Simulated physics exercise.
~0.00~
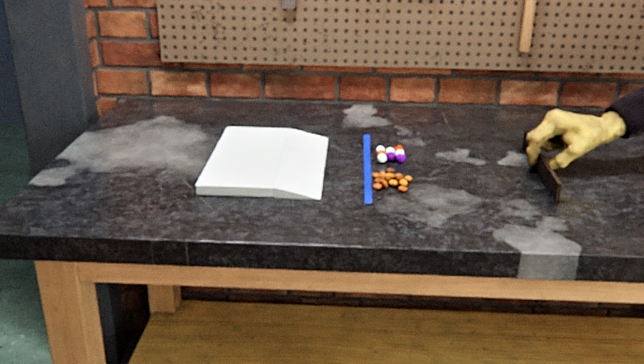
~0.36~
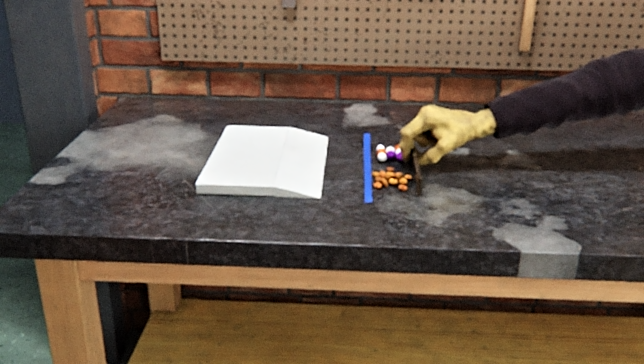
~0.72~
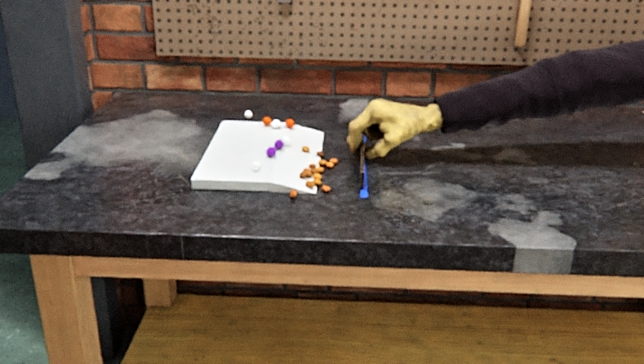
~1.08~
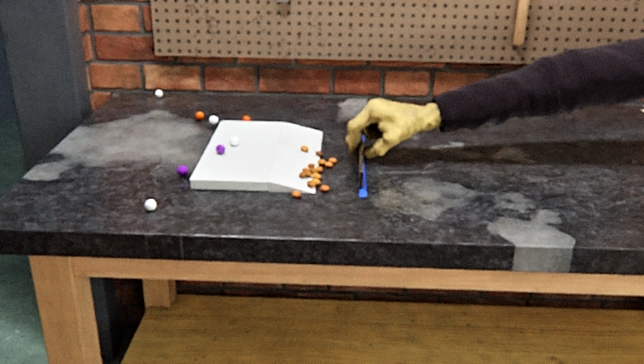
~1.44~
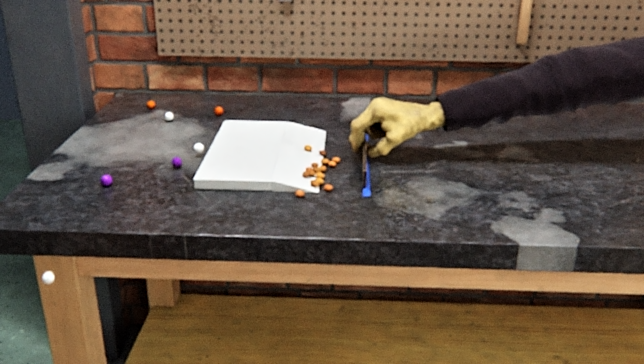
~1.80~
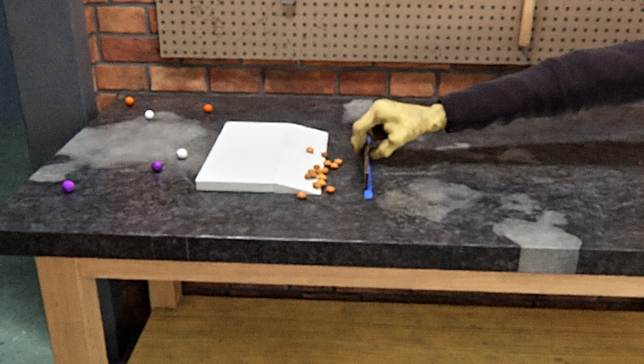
The footage shows a gloved hand sweeping a dark strip leftward across a stone-topped bench, stopping at blue tape and flicking small pieces at a white slab. The white, purple and orange balls scatter past it, while the nearer orange-brown bits stay around its sloping edge.
